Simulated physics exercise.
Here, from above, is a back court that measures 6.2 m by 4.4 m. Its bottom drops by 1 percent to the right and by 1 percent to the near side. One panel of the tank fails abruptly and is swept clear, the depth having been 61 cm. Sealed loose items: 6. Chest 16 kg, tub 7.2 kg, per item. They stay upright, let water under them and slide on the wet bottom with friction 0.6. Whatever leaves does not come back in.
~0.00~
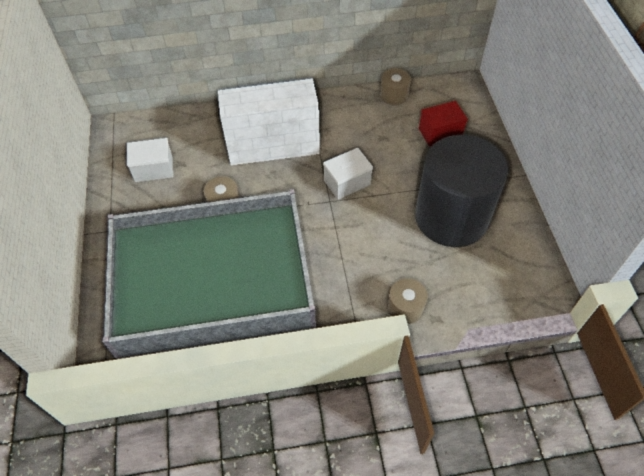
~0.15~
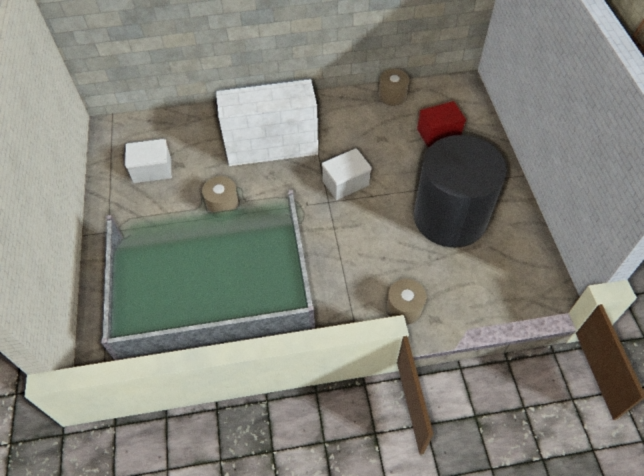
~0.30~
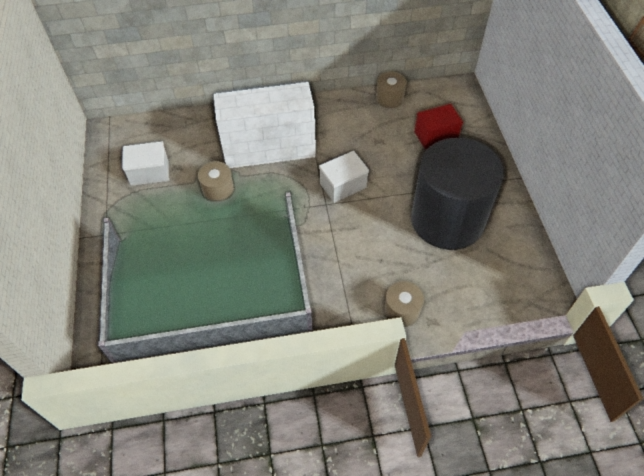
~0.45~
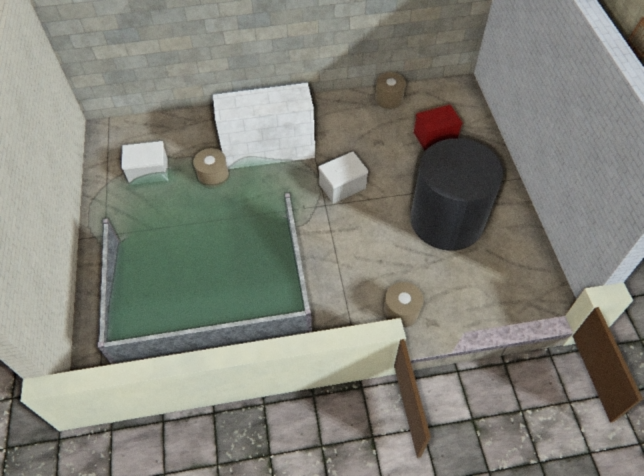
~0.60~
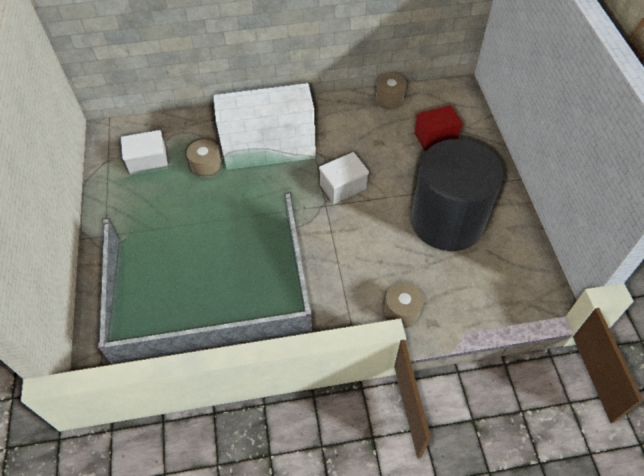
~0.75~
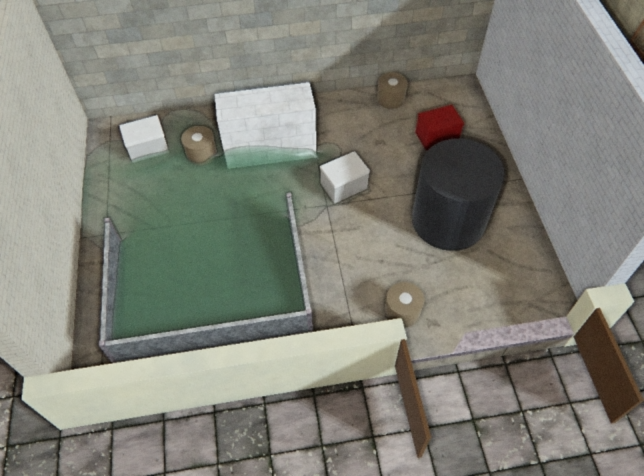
A tank of green water lost its back panel, and the water spread across the courtyard floor toward the back wall, pushing a small round tan object left and then nudging a white box.
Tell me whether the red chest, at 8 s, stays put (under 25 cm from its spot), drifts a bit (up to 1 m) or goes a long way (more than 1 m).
Goes a long way.
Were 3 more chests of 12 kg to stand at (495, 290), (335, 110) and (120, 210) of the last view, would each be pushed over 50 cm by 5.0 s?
Going through them in the order asked, they come out shy of the mark, clear of the mark and clear of the mark.
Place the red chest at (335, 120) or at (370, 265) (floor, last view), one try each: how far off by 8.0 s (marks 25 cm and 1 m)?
Run one, it gets swept far; run two, it remains planted.
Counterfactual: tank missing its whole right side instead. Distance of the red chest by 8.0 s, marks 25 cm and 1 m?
Note: Red chest shifted modestly.
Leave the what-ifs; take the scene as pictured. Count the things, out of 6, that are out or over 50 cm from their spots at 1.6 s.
The number comes to 2.
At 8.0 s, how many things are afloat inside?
Total: 4.
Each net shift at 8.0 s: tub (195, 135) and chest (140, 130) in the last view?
In that order: 300 cm, 80 cm.
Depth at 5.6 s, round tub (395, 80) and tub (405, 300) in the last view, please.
14 and 4 cm.
After 1.6 s the red chest is near (441, 118), 0.0 m from its start, aground; 0 of 6 are out; 2 afloat.
After 3.6 s the red chest is near (482, 107), 0.6 m from its start, afloat; 0 of 6 are out; 4 afloat.
After 5.6 s the red chest is near (517, 178), 1.5 m from its start, afloat; 0 of 6 are out; 3 afloat.
After 8.0 s the red chest has gone out; 1 of 6 are out; 4 afloat.
